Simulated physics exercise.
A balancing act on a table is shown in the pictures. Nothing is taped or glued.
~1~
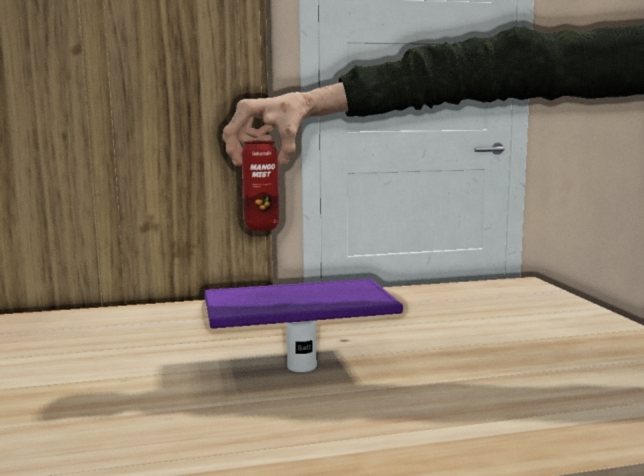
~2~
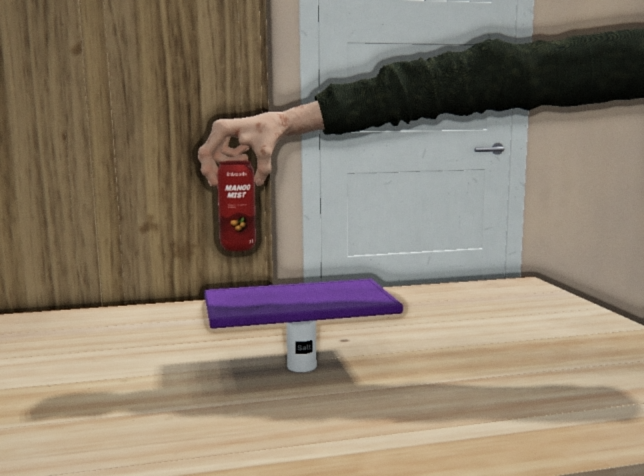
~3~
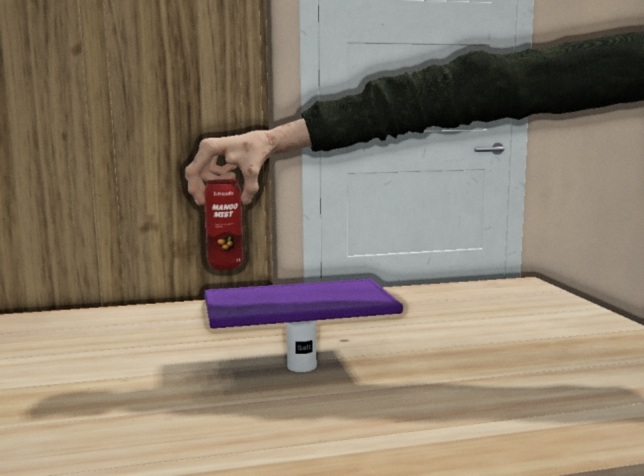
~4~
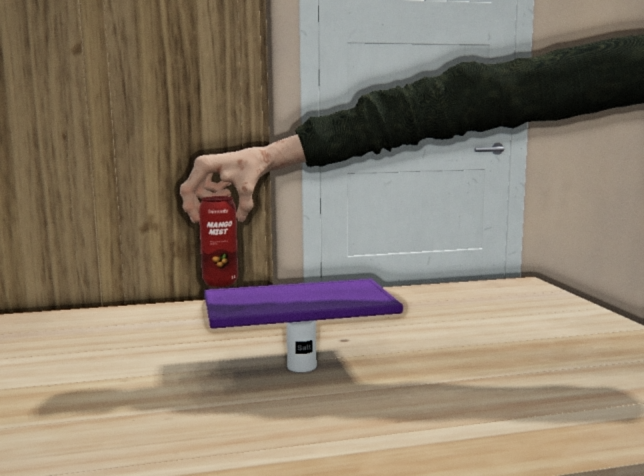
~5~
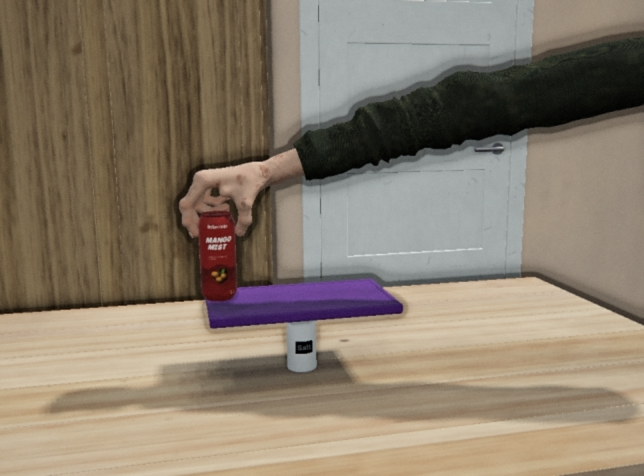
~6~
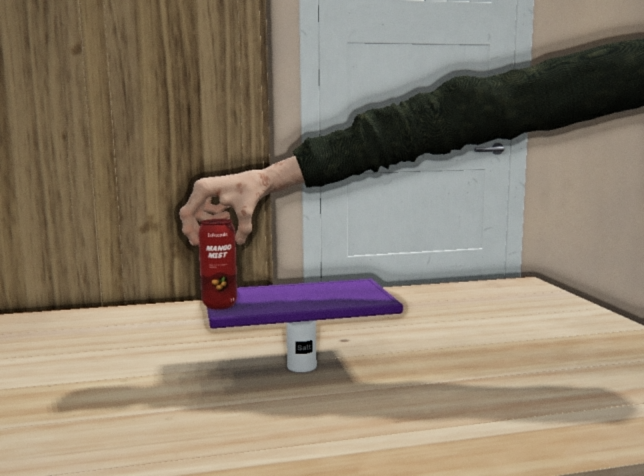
At the start, a hand holds a red can above a purple board balanced across a white shaker on a wooden table. The hand carries the can left, then lowers it onto the board's left end, where the fingers still grip its top while the board stays level.
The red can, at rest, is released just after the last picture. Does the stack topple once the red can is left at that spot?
Pretty clearly, it isn't secure there.
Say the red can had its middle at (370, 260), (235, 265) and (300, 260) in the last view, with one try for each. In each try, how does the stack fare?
So, first it tips over, next it tips over, and last it stays steady.
Then, 0.30 s later than the last frame, red can now fallen; purple lid tilted by 48°.
Then, 0.40 s later than the last frame, purple lid tilted by 61°.
Then, 0.70 s later than the last frame, purple lid now fallen; white shaker tilted by 67°.
Then, 0.80 s later than the last frame, white shaker on its side.
When it is over, fallen, red can and purple lid; lying over in the stack, white shaker. The stack comes apart.
